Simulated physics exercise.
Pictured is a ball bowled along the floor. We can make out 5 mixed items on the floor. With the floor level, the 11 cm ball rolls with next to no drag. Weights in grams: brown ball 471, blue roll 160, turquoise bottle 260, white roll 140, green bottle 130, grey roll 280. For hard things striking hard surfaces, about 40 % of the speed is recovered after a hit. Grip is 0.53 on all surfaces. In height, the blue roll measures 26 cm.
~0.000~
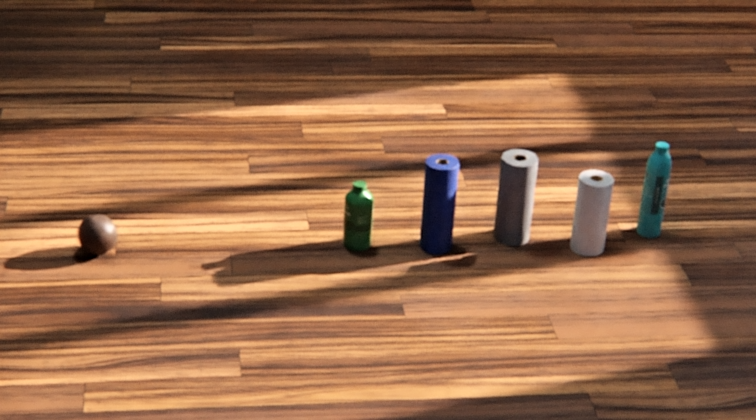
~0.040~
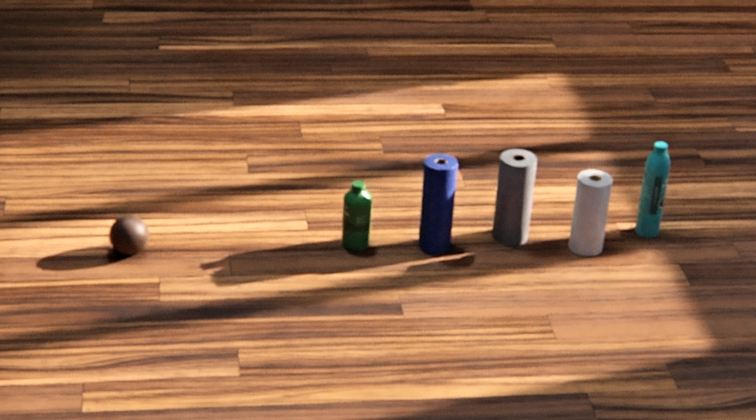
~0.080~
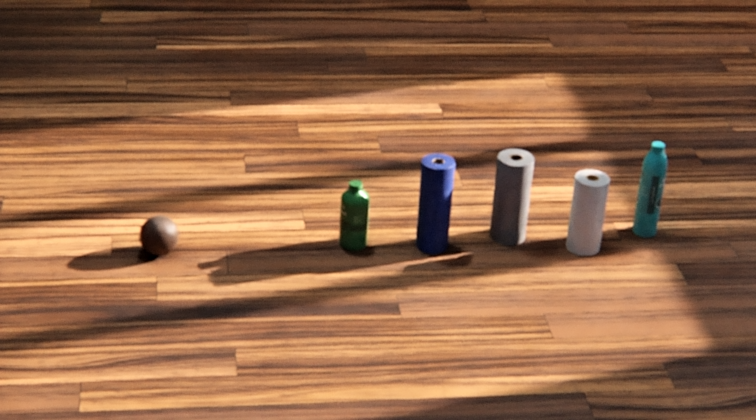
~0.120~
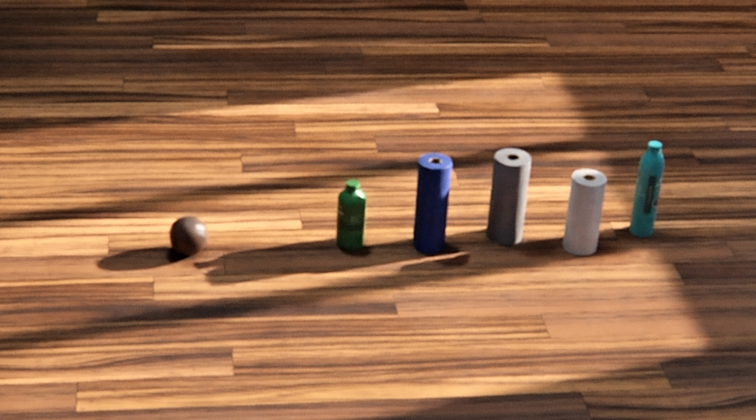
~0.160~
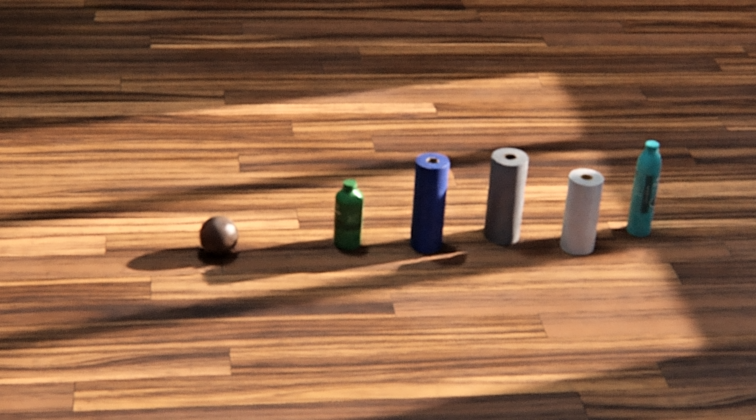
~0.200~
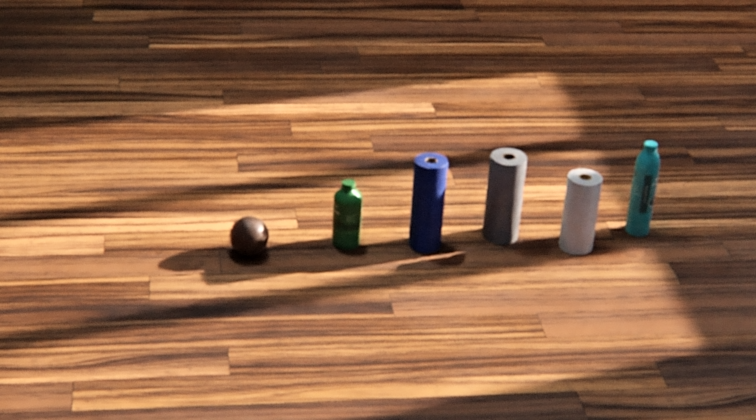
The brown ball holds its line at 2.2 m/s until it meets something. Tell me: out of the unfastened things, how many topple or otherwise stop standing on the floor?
I'd say a single one.
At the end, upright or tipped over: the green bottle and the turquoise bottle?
Final state - green bottle: Goes over; turquoise bottle: Remains on its base.
By 0.60 s, ball 114 cm along; brown ball near (513, 262); green bottle on its side.
By 1.30 s, green bottle on its side.
By 2.10 s, blue roll resting near (428, 203); turquoise bottle resting near (644, 188).
When it is over (2.6 s), lying over on the floor, green bottle; the other 4 within 8 cm of the start. End places, in pixels of the last picture, blue roll near (428, 203), turquoise bottle near (644, 188).
